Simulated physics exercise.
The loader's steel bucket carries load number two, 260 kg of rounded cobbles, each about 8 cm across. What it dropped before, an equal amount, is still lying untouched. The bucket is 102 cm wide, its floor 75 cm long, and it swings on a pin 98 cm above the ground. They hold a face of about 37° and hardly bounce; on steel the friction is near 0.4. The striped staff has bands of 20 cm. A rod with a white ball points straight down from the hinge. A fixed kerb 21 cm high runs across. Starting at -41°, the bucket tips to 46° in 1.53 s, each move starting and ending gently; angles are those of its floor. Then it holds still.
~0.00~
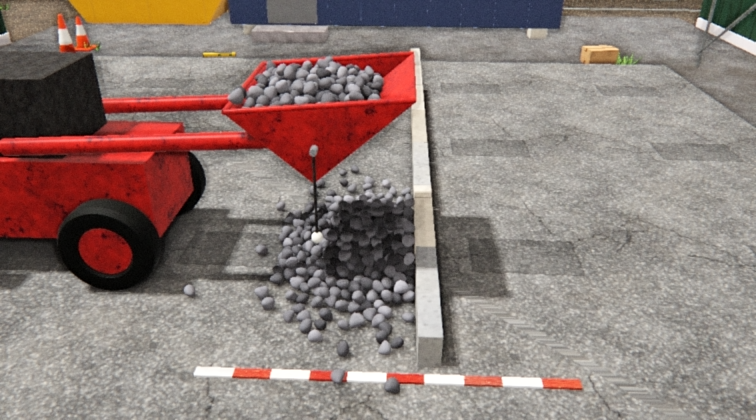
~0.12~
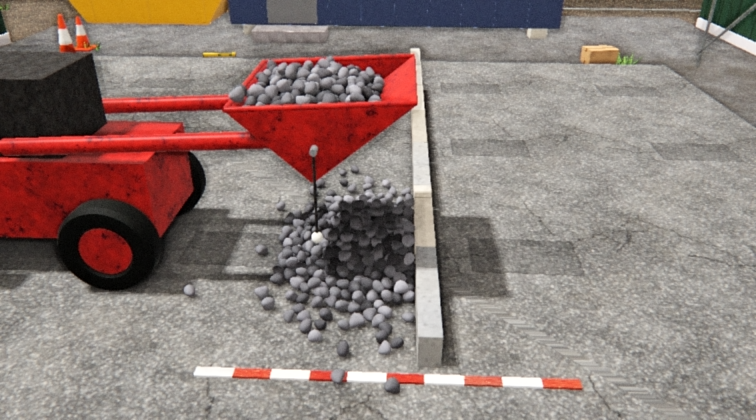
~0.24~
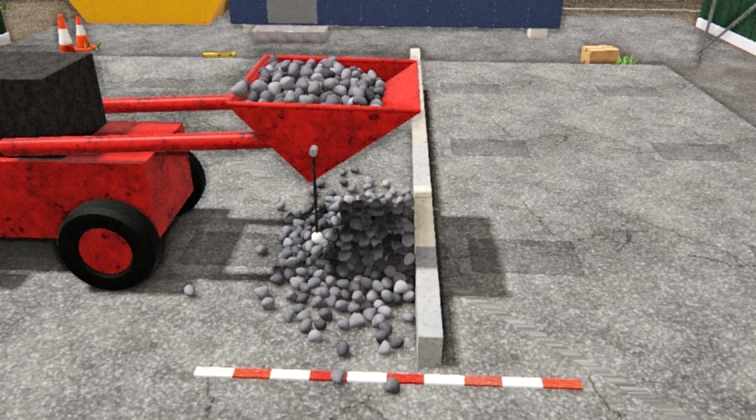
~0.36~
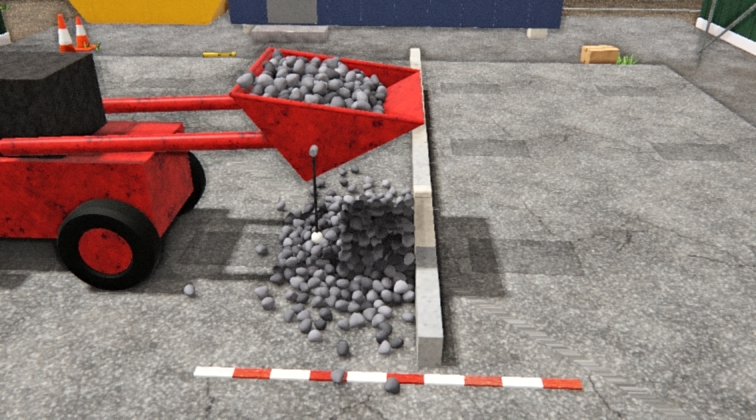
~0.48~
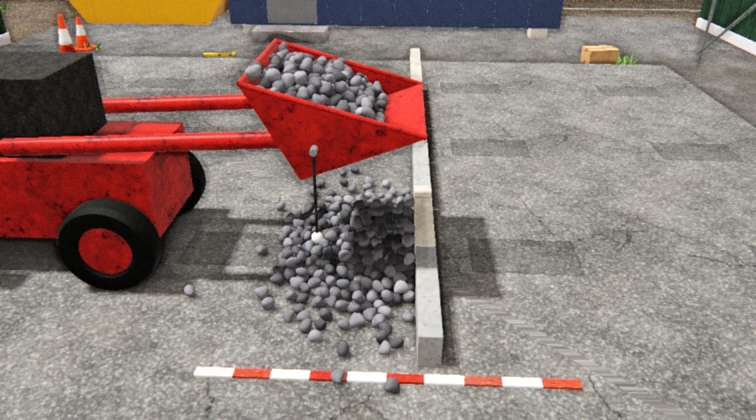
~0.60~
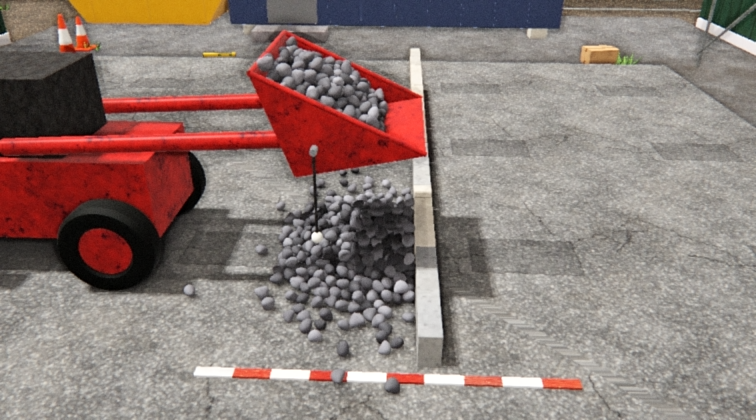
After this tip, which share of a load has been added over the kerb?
Close to 41 parts in a hundred.
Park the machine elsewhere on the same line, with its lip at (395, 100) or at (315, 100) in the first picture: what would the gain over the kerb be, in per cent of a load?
First some 20, then 0 per cent.
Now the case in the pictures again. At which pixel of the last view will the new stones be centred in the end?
Their middle is at about (413, 240).
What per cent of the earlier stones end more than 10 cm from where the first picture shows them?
About 0 per cent.
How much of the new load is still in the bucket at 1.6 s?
It holds some 15 per cent.
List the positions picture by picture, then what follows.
Lip at (416, 101), floor tilted -41°, highest stones at (317, 71). The earlier load is highest near (376, 234), 20 cm above ground level, 100 % on this side of the kerb, in the first frame.
The bucket is at -39°, its lip at (417, 103); the top of the load is at (314, 71); the stones move at 0.1 m/s on average, in the second frame.
Lip at (420, 111), floor tilted -35°, highest stones at (313, 70); the stones move at 0.2 m/s on average, in the third frame.
The bucket is at -29°, its lip at (424, 123); the top of the load is at (292, 65); the stones move at 0.2 m/s on average, in the fourth frame.
Lip at (426, 138), floor tilted -21°, highest stones at (287, 59); the stones move at 0.3 m/s on average, in the fifth frame.
The bucket is at -11°, its lip at (426, 155); the top of the load is at (296, 54); the stones move at 0.3 m/s on average, in the sixth frame.
After 1.1 s the floor is at 33°; in per cent of one load, 92 in the bucket, 108 on this side of the kerb; the foremost stones are at (419, 190).
After 1.6 s the floor is at 46°; in per cent of one load, 15 in the bucket, 164 on this side of the kerb, 21 over the kerb; the foremost stones are at (515, 248).
After 2.0 s the floor is at 46°; in per cent of one load, 0 in the bucket, 164 on this side of the kerb, 36 over the kerb; the foremost stones are at (574, 241).
After 4.4 s the floor is at 46°; in per cent of one load, 0 in the bucket, 159 on this side of the kerb, 41 over the kerb; the foremost stones are at (622, 234). Net gain over the kerb, 41.
